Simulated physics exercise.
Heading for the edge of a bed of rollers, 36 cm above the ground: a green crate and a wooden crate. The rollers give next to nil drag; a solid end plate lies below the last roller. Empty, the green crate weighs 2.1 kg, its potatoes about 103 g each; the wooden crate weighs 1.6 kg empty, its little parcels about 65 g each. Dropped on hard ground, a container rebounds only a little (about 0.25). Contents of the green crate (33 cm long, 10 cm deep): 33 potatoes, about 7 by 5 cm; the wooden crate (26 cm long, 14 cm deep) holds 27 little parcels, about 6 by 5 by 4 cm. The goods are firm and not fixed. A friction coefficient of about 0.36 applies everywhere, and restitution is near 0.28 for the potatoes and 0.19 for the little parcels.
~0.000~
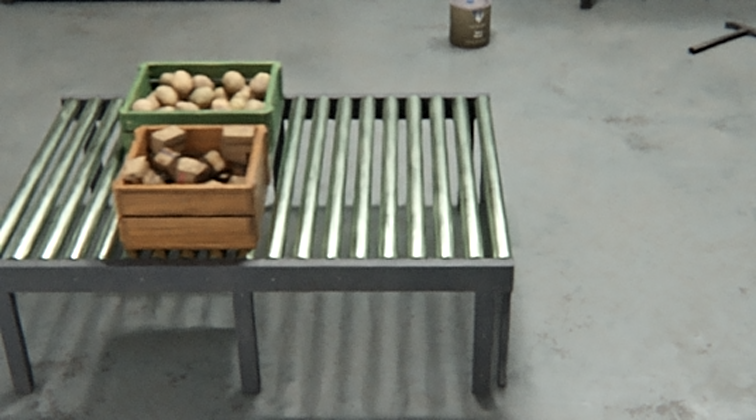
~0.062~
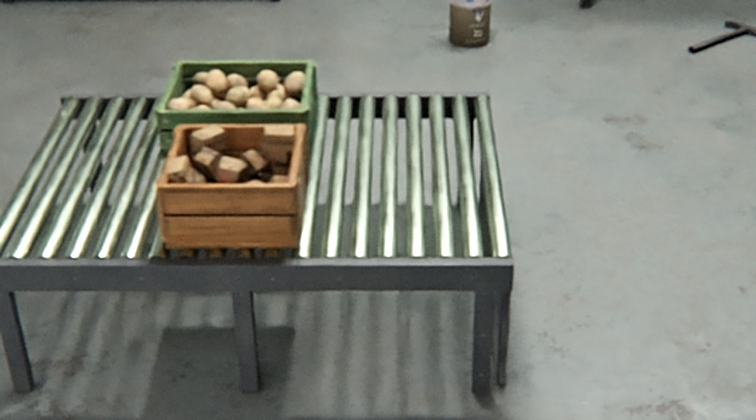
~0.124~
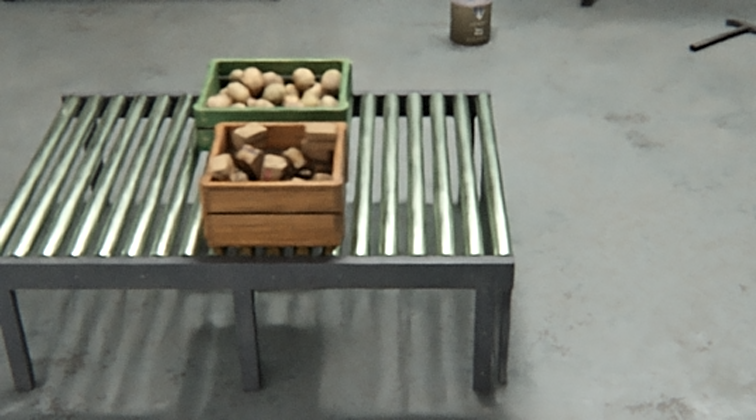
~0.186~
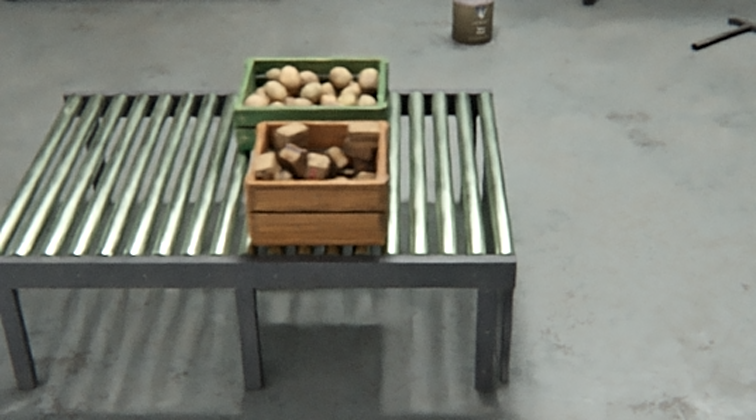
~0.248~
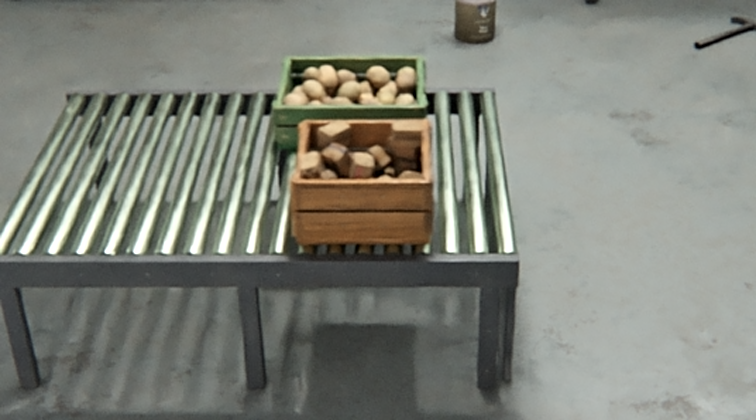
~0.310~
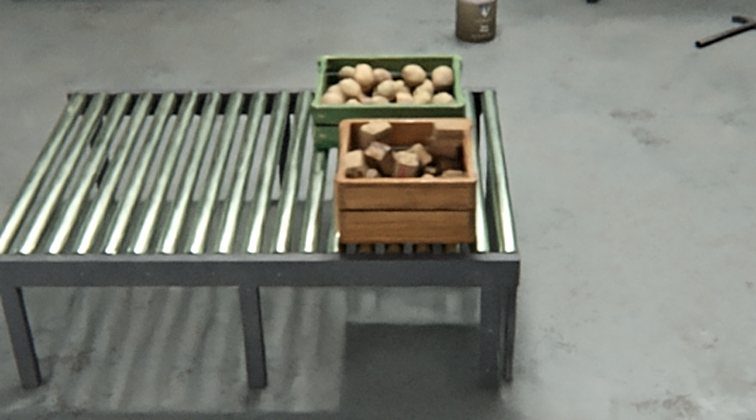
A grey-framed roller table with shiny metal rollers stands on a scuffed grey concrete floor, seen from above and in front. On it sit a green crate of potatoes at the back and a wooden crate of small brown parcels nearer, with a tin and a dark tool on the floor behind. Both crates glide steadily rightward side by side along the rollers while the camera pans very slightly.
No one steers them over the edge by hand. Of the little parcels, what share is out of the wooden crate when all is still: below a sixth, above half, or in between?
Fewer than one in six of the little parcels leave the wooden crate.
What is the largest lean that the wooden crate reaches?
Peak lean: Roughly 30°.
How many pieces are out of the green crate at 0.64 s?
Estimate for the green crate by then: Some 0 out.
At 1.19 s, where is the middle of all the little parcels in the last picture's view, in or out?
I'd put it close to (735, 310).
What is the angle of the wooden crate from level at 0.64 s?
15°.
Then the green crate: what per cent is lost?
Green crate: 0%.
After 0.35 s, the overhang begins.
After 0.64 s, the green crate leans 10° with 0 of 33 out and the wooden crate leans 15° with 0 of 27 out.
After 0.84 s, the green crate leans 11° with 0 of 33 out and the wooden crate is level with 0 of 27 out.
After 1.19 s, the green crate is level with 0 of 33 out and the wooden crate is level with 1 of 27 out.
Final count (at 1.26 s), the green crate is level with 0 of 33 out and the wooden crate is level with 1 of 27 out. Asked share, 1 of 27, 4 per cent.
